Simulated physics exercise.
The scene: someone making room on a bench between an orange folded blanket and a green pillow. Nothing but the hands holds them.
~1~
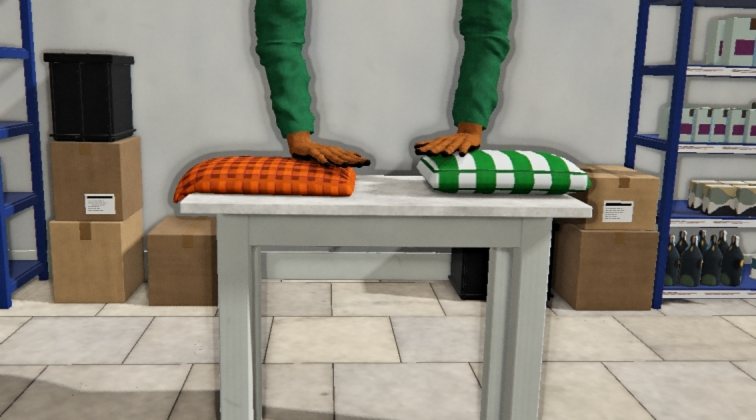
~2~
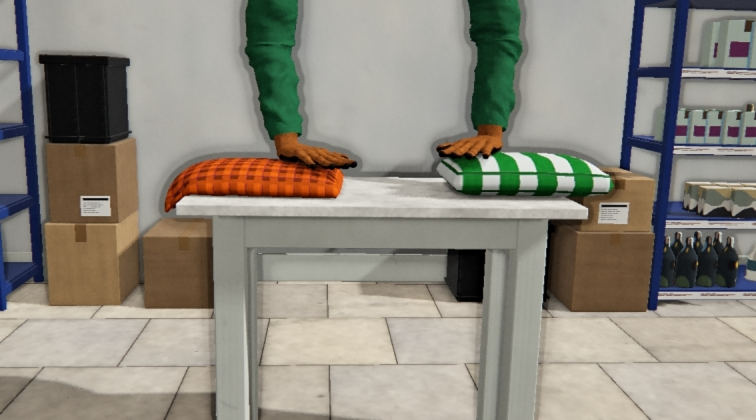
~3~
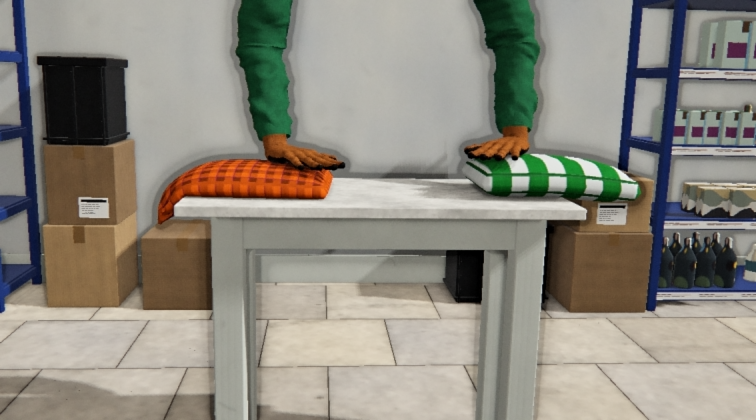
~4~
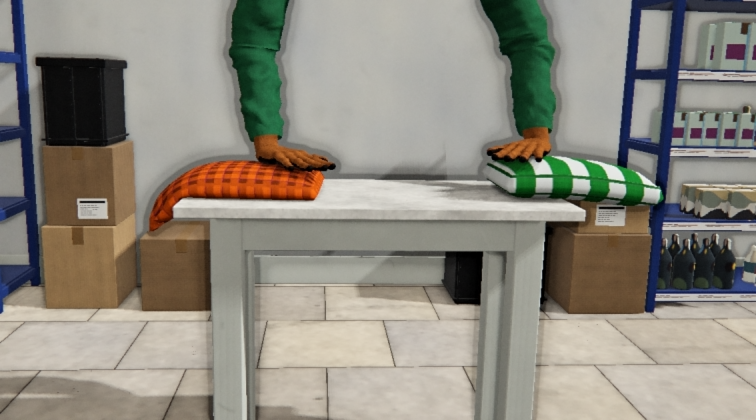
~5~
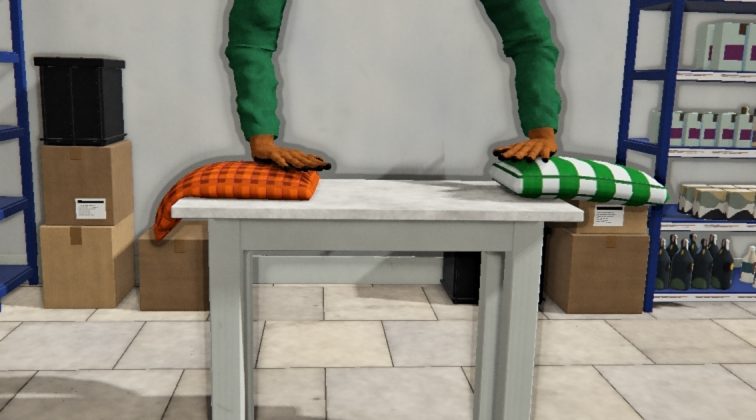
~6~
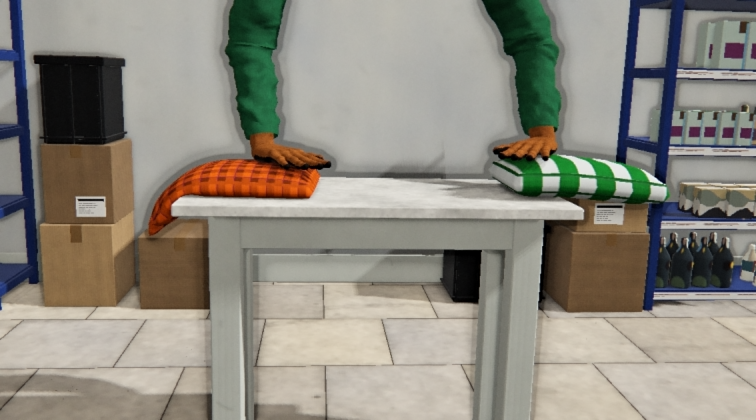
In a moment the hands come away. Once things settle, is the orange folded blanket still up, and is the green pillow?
Once things settle, the orange folded blanket is still up, the green pillow has come down.
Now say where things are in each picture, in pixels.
In the first picture, folded blanket tip (182, 187); pillow tip (577, 179).
In the second picture, folded blanket tip (172, 195); pillow tip (598, 182).
In the third picture, folded blanket tip (165, 208); pillow tip (625, 188).
In the fourth picture, folded blanket tip (158, 217); pillow tip (646, 193).
In the fifth picture, folded blanket tip (162, 227); pillow tip (652, 193).
In the sixth picture, folded blanket tip (158, 222), about a third past the edge; pillow tip (653, 190), well over half past the edge.
Then, 0.26 s on from there, folded blanket as it was left; pillow tipping outwards near (581, 204).
Then, 0.52 s on from there, folded blanket as it was left; pillow falling near (584, 347).
Then, 0.76 s on from there, folded blanket as it was left; pillow on the floor.
In the end, folded blanket as it was left; pillow on the floor. The orange folded blanket holds its place and the green pillow slumps off the end.
